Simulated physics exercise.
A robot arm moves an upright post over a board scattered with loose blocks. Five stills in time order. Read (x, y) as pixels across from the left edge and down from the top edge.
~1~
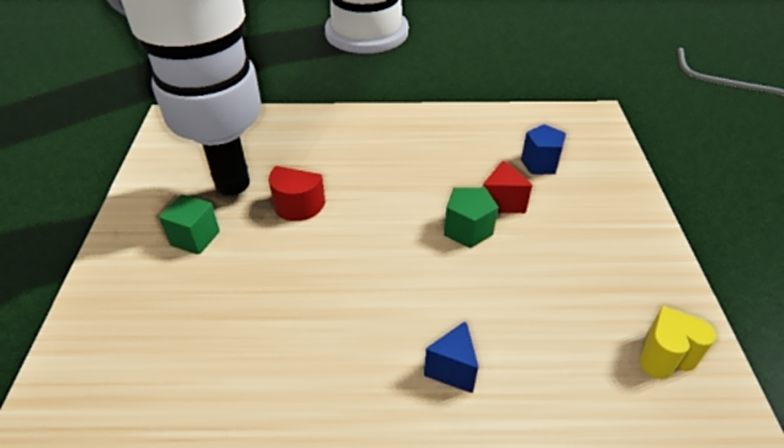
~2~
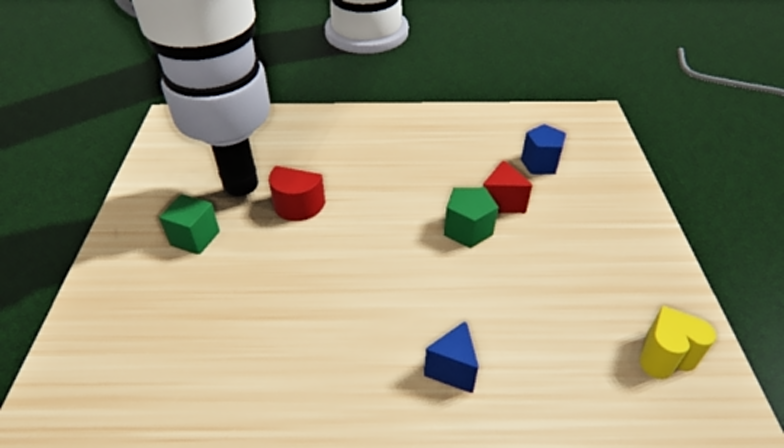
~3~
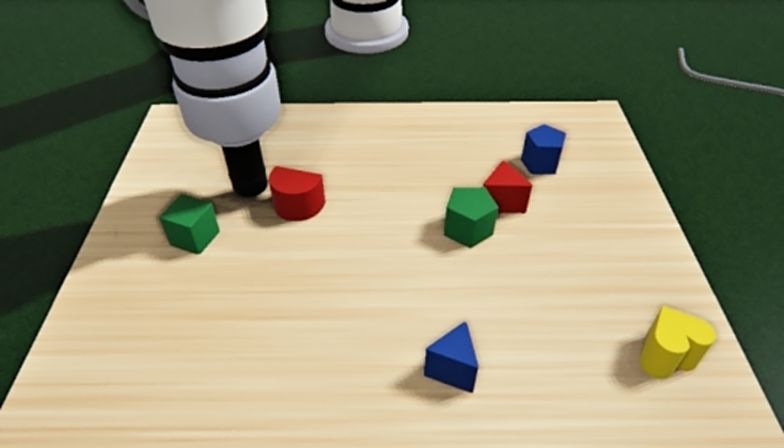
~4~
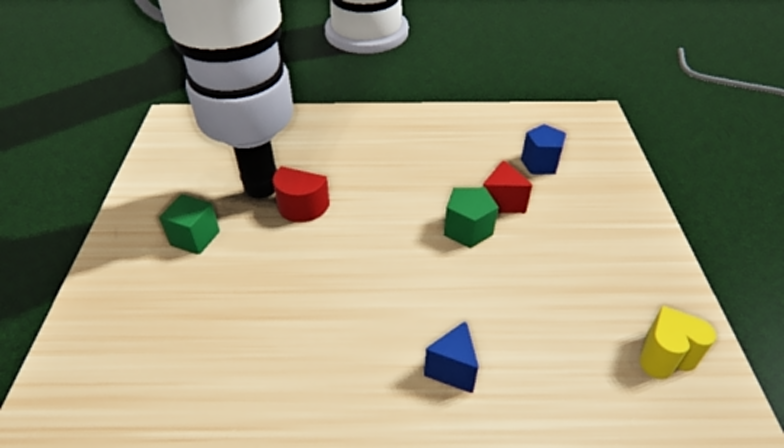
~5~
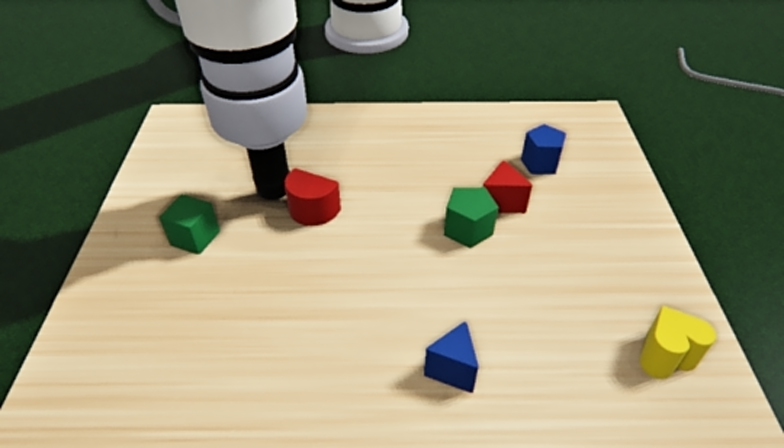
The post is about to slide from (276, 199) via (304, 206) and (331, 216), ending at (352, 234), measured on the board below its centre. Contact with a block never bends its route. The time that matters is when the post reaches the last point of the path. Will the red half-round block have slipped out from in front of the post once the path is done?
My answer is no.
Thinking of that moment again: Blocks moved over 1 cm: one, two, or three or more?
One block moves.
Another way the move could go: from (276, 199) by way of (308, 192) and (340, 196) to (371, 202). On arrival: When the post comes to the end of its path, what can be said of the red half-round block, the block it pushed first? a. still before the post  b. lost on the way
b
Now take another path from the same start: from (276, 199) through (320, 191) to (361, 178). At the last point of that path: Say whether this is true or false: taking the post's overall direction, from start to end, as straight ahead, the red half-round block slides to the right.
The statement is true.
On the path given first. Halfway along, post at (317, 201); red half-round block at (351, 200), turned 15° clockwise.
At the end, post at (351, 224); green square piece not moved; red half-round block at (389, 223).
